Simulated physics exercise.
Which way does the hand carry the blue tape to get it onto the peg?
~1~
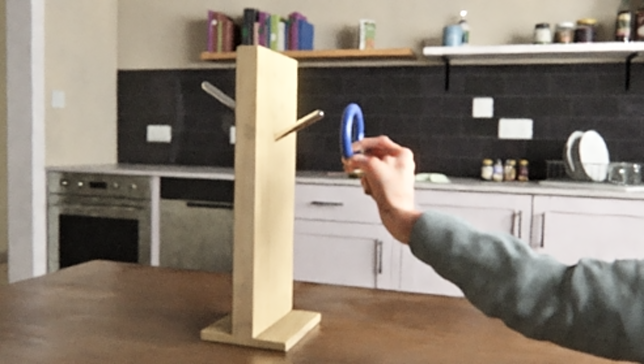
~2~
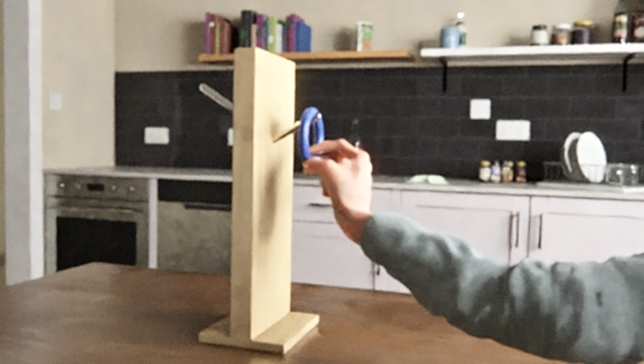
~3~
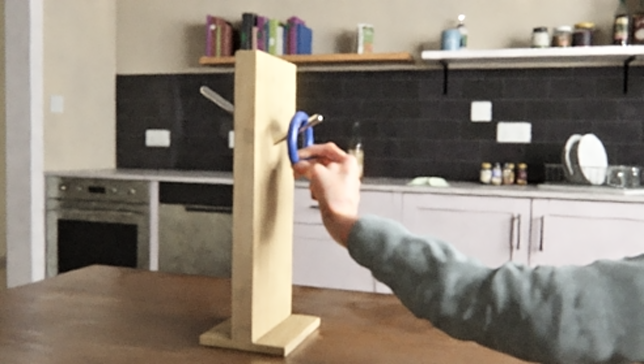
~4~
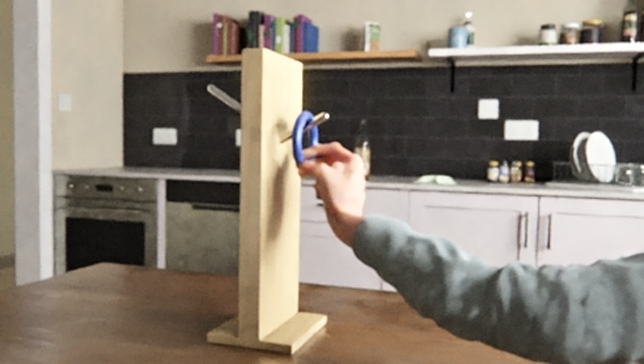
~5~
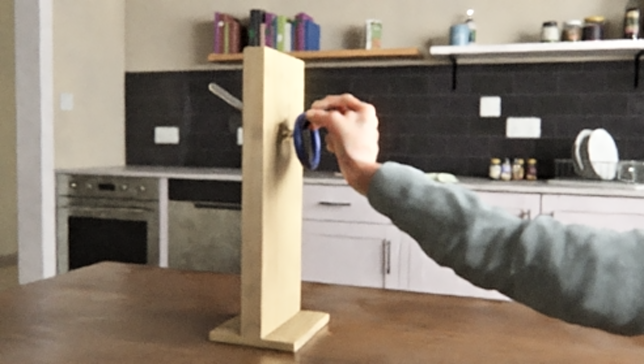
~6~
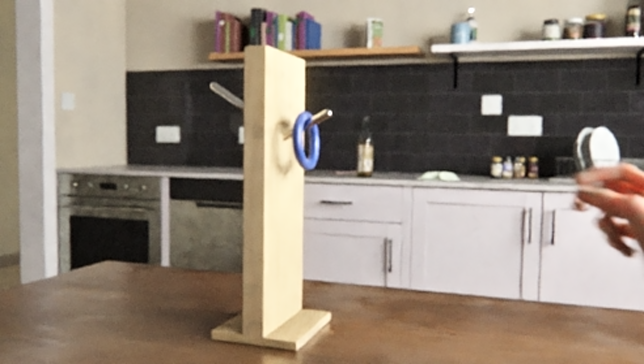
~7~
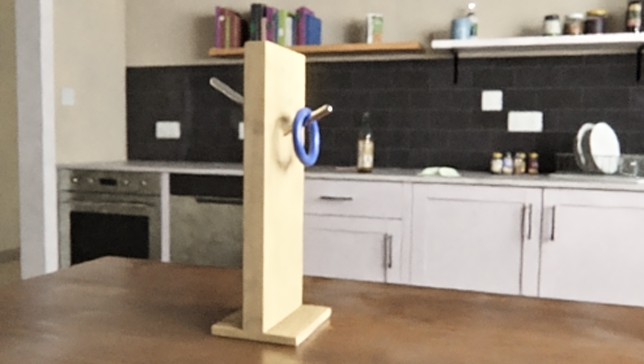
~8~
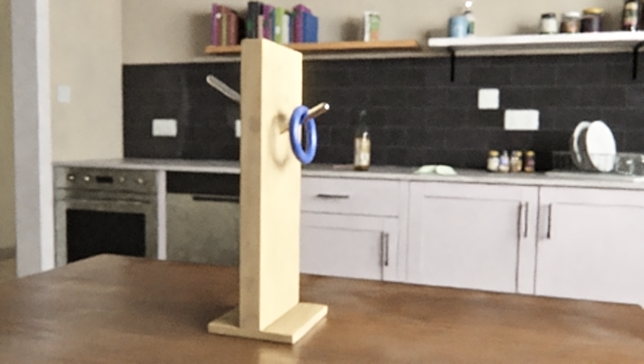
The hand carries the blue tape to the left, toward the wooden stand.
